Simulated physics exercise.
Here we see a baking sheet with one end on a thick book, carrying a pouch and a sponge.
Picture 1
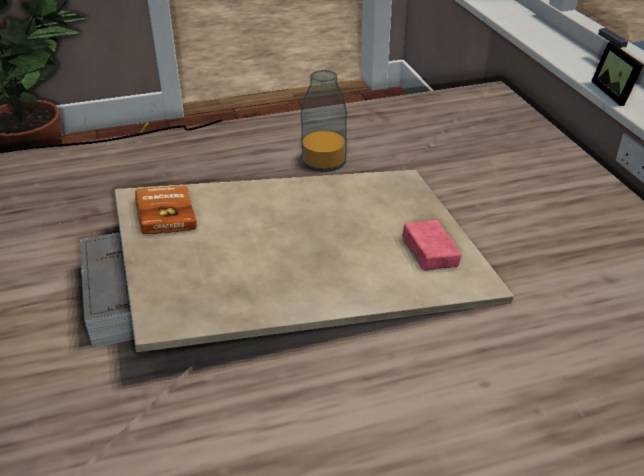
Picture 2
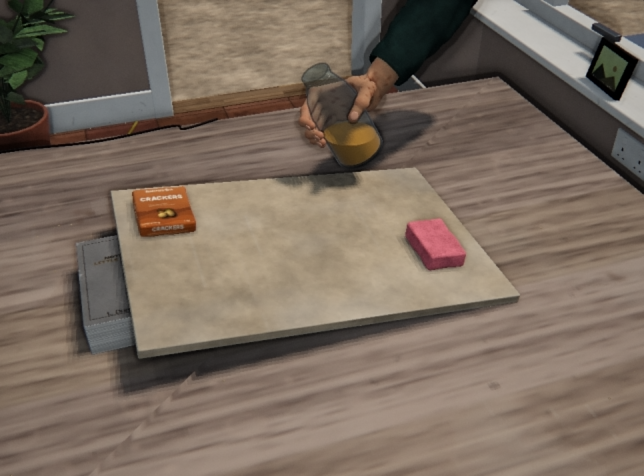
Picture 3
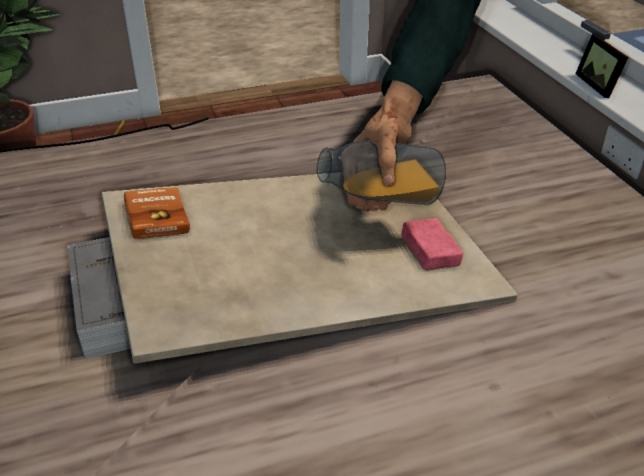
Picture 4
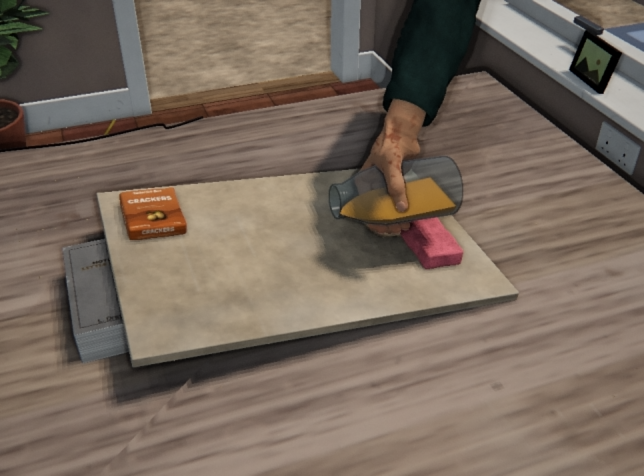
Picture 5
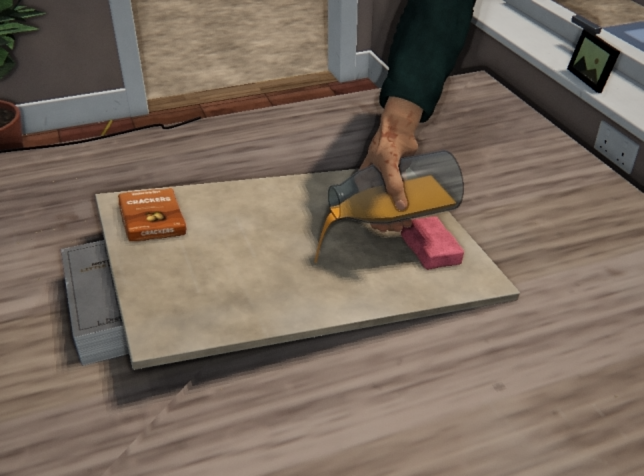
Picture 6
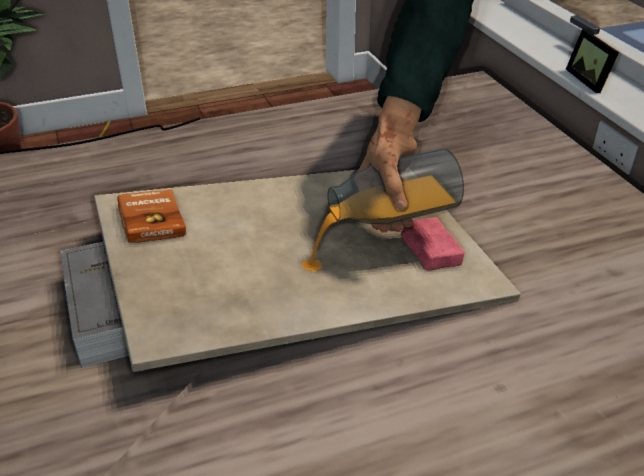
A hand lifts a bottle, tips it over the tilted board, and pours orange liquid onto it.
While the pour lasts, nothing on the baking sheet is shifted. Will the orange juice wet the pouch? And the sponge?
Pouch: Dry, sponge: Wet.
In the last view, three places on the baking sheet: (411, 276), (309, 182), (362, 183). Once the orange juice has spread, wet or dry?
Starting from the first: Caught by it, then never touched, finally never touched.
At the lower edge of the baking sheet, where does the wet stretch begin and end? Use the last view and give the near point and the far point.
Near end (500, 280), far end (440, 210).
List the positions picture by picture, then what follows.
The baking sheet slopes down to the right; milk bottle (324, 118) about a quarter full; pouch (165, 209); sponge (431, 245), in the first frame.
Milk bottle (338, 112) tipped 25° with all of its load; pouch (163, 211), in the second frame.
Milk bottle (377, 171) tipped 70° with all of its load; sponge (431, 243), in the third frame.
The baking sheet slopes down to the right; milk bottle (391, 194) tipped 85° with all of its load; pouch (152, 213), in the fourth frame.
The first of it lands; milk bottle (391, 191) tipped 90° with all of its load; sponge (431, 242), in the fifth frame.
The first of it lands; milk bottle (390, 192) tipped 90° with all of its load; pouch (151, 216); sponge (432, 243), in the sixth frame.
Next, it runs down to the right; the pouch is clear of it; the sponge is clear of it.
After that, it runs down to the right and off the end; the pouch is clear of it; the sponge is in it.
Finally, it runs down to the right and off the end; the pouch is clear of it; the sponge is in it.
